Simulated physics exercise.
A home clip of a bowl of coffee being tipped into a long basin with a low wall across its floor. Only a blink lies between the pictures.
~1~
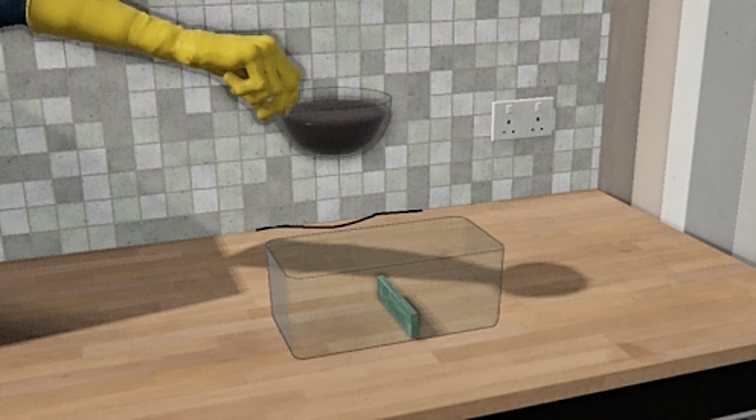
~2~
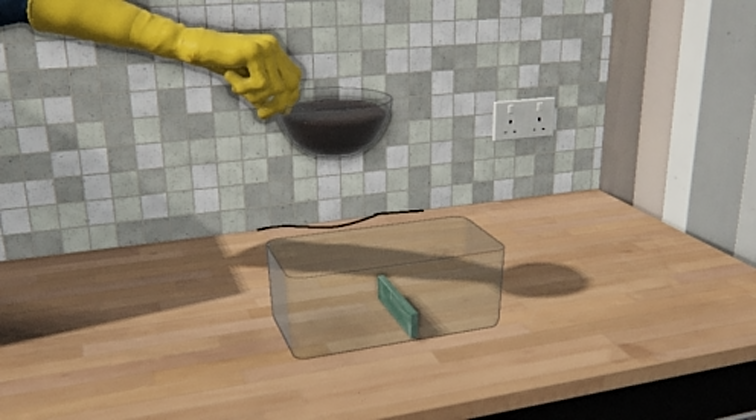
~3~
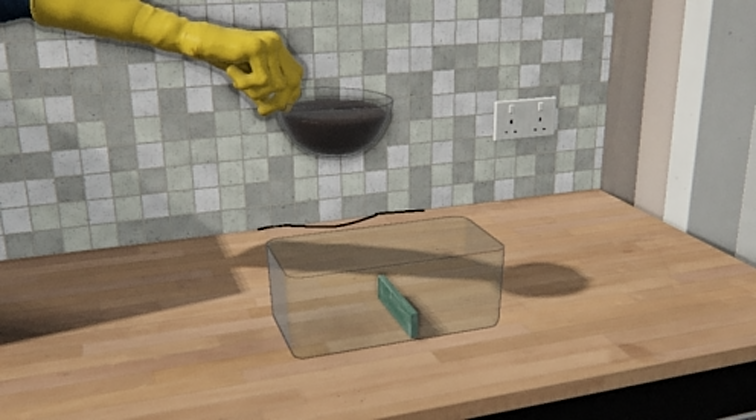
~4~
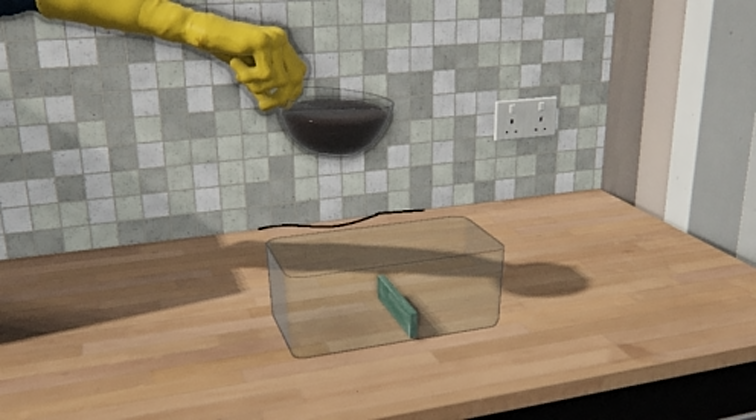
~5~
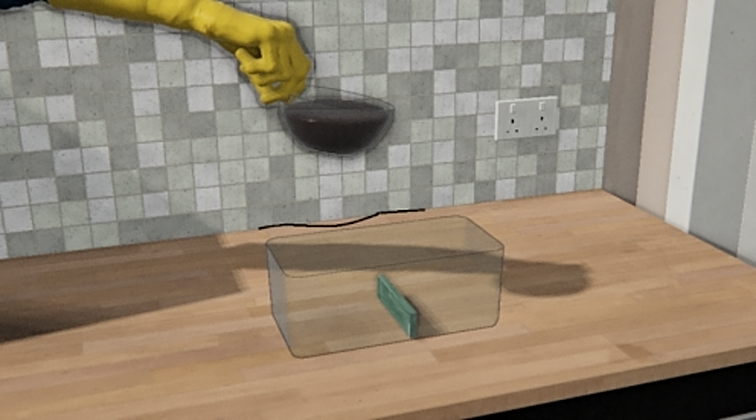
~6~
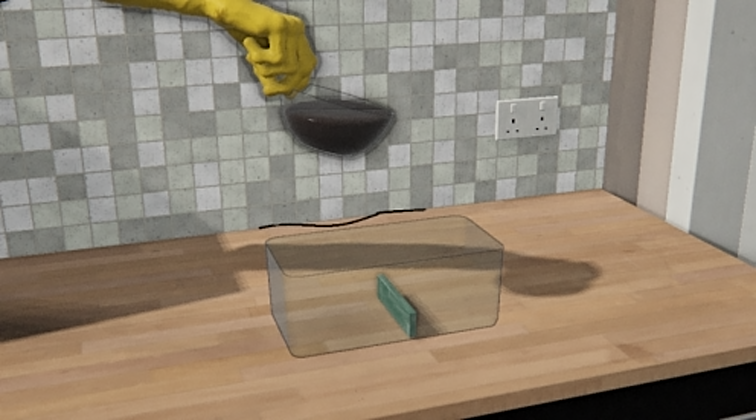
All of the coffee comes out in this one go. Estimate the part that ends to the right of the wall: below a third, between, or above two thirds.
It comes to above two thirds.
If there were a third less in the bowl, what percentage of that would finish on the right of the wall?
Some 75 per cent.
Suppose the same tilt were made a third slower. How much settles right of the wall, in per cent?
Some 90 per cent.
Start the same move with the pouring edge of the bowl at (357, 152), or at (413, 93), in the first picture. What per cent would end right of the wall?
The first gives 35 %, the second 80 %.
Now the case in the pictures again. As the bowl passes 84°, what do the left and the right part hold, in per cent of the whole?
Near 0 on the left, 20 on the right.
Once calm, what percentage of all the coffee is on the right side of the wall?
Some 80 per cent.
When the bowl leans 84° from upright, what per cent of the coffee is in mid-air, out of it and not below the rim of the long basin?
Close to 55 per cent.
A moment on, the bowl is tipped on its side and 25 per cent is still to pour, 0 is left of the wall and 21 right of it.
Next, the bowl is tipped right over and 0 per cent is still to pour, 15 is left of the wall and 80 right of it.
Then the bowl is tipped right over and 0 per cent is still to pour, 19 is left of the wall and 79 right of it.
Later the bowl is tipped right over and 0 per cent is still to pour, 20 is left of the wall and 79 right of it.
Finally, 20 per cent lies left of the wall, 79 right of it and 2 outside.
